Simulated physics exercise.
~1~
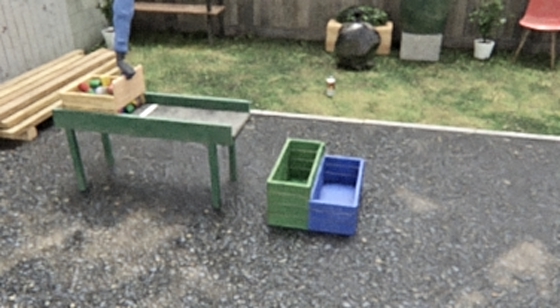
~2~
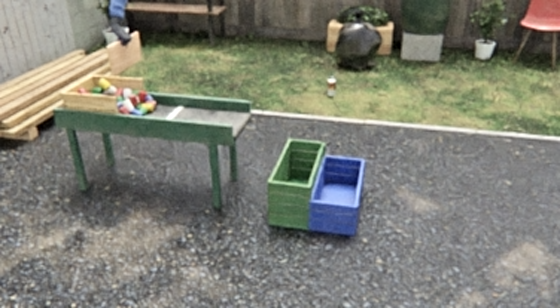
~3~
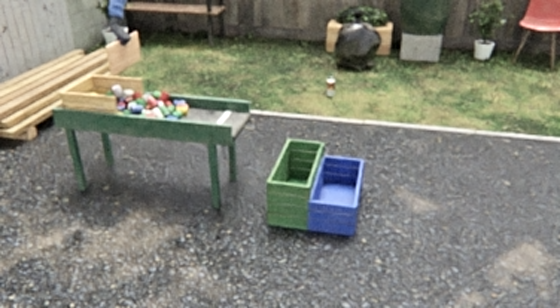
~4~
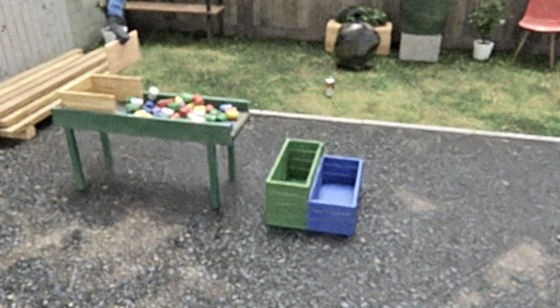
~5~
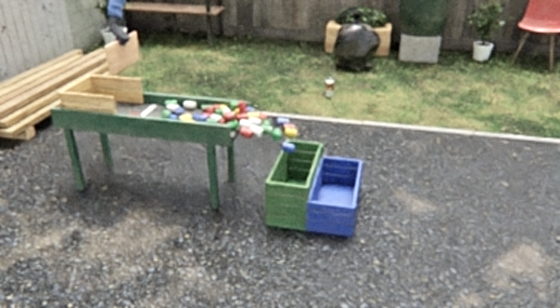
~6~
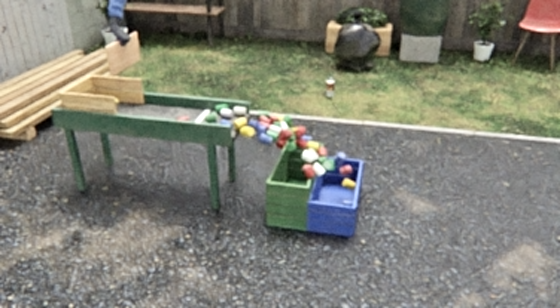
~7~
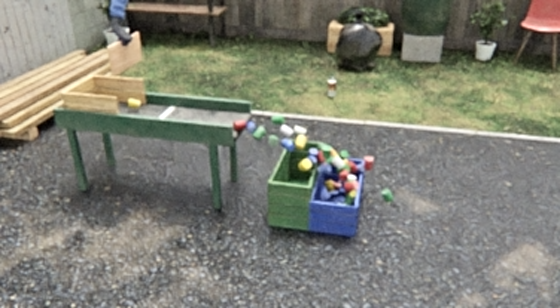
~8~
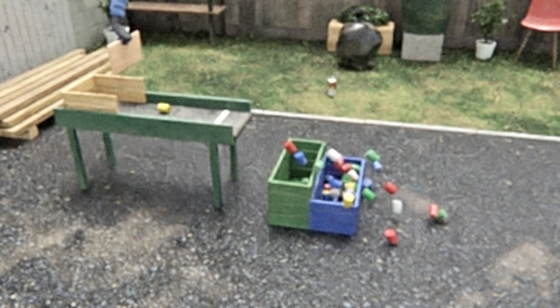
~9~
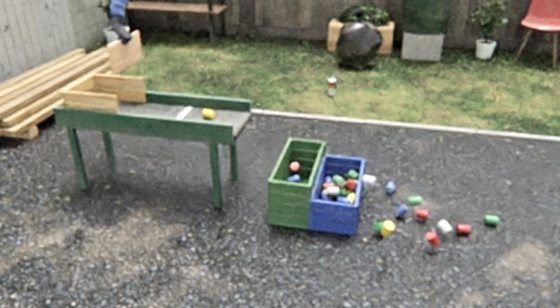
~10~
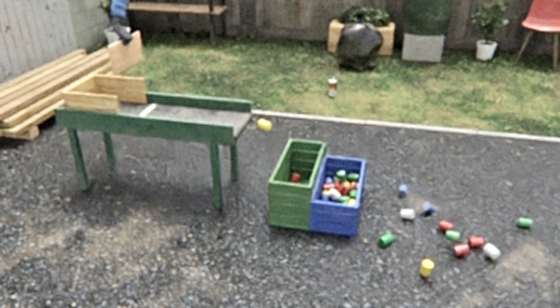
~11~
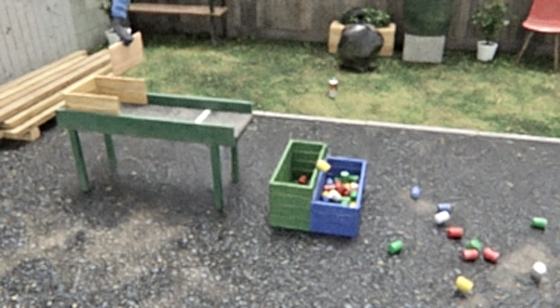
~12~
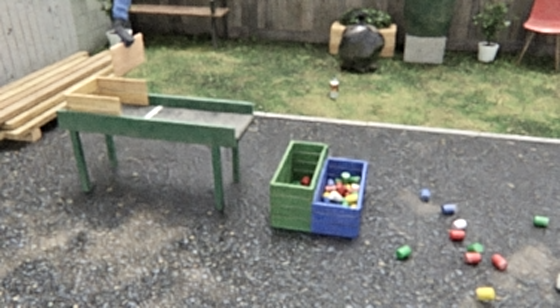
The video shows a wooden gate lifting on a raised green-sided belt, releasing colourful small jars that slide right and pour off the end toward a green tote and a blue box. Most land in the blue box, a few in the green tote, and others scatter on the ground beyond.
